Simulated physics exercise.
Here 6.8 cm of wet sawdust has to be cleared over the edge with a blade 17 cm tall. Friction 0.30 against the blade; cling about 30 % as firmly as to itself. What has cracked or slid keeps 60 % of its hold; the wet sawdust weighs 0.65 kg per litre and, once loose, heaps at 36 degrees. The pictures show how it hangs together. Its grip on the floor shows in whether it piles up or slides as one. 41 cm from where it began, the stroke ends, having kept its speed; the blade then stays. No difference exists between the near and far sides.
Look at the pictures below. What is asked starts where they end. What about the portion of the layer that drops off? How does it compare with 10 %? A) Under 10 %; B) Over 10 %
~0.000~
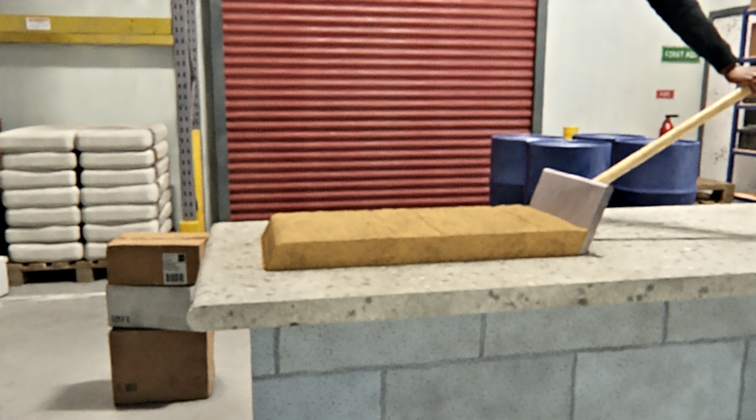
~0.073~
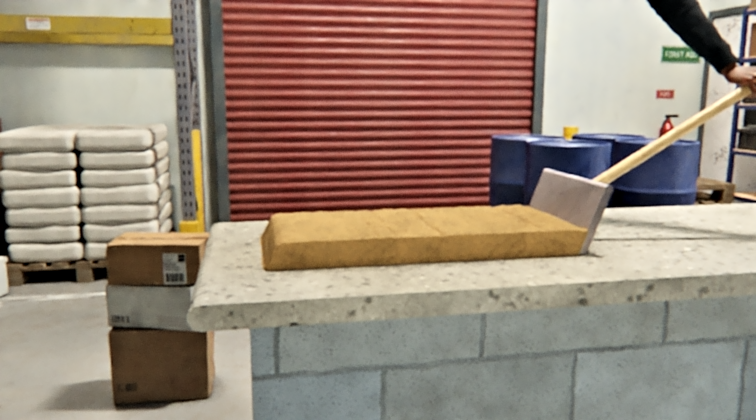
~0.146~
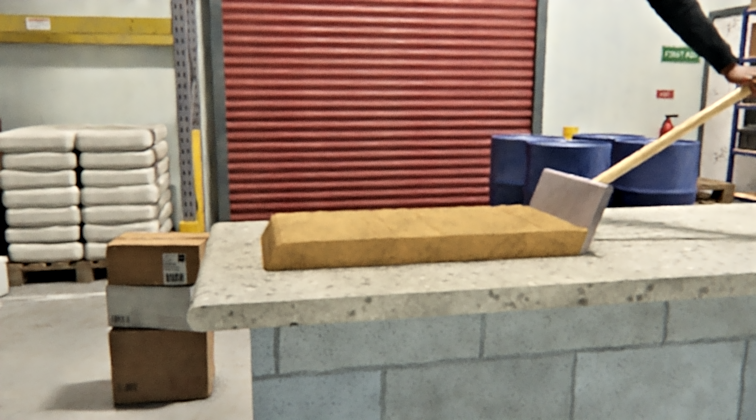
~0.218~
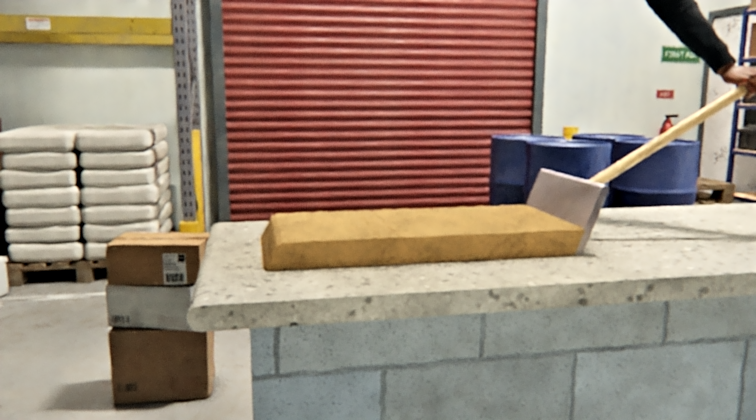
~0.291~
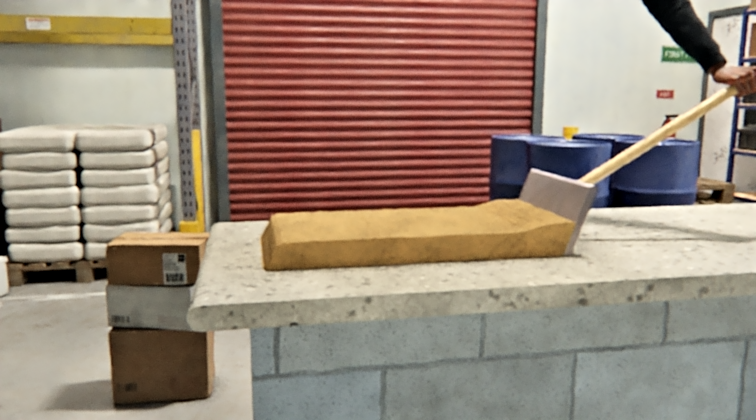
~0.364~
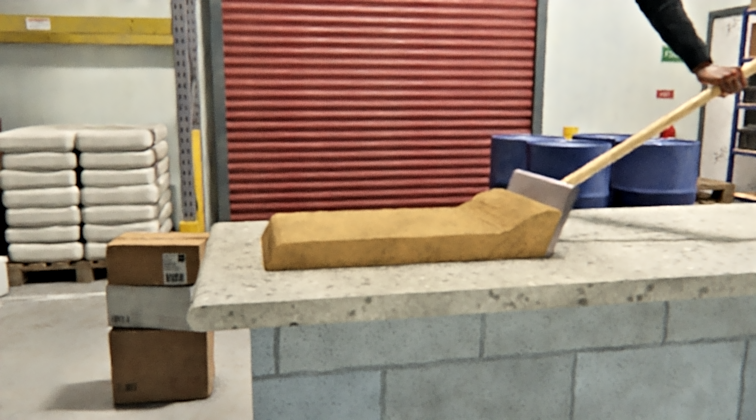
Under 10 %.
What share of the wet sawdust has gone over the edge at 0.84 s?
0 per cent.
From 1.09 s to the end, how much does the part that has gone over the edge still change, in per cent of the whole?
Near 0 %.
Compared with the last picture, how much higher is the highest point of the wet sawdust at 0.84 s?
The gap comes to some 7.5 centimetres.
After 0.58 s, 0 % has gone over the edge.
After 0.84 s, 0 % has gone over the edge.
After 1.09 s, 0 % has gone over the edge.
After 1.35 s, 0 % has gone over the edge.
After 1.45 s, at the end, 0 % has gone over the edge.
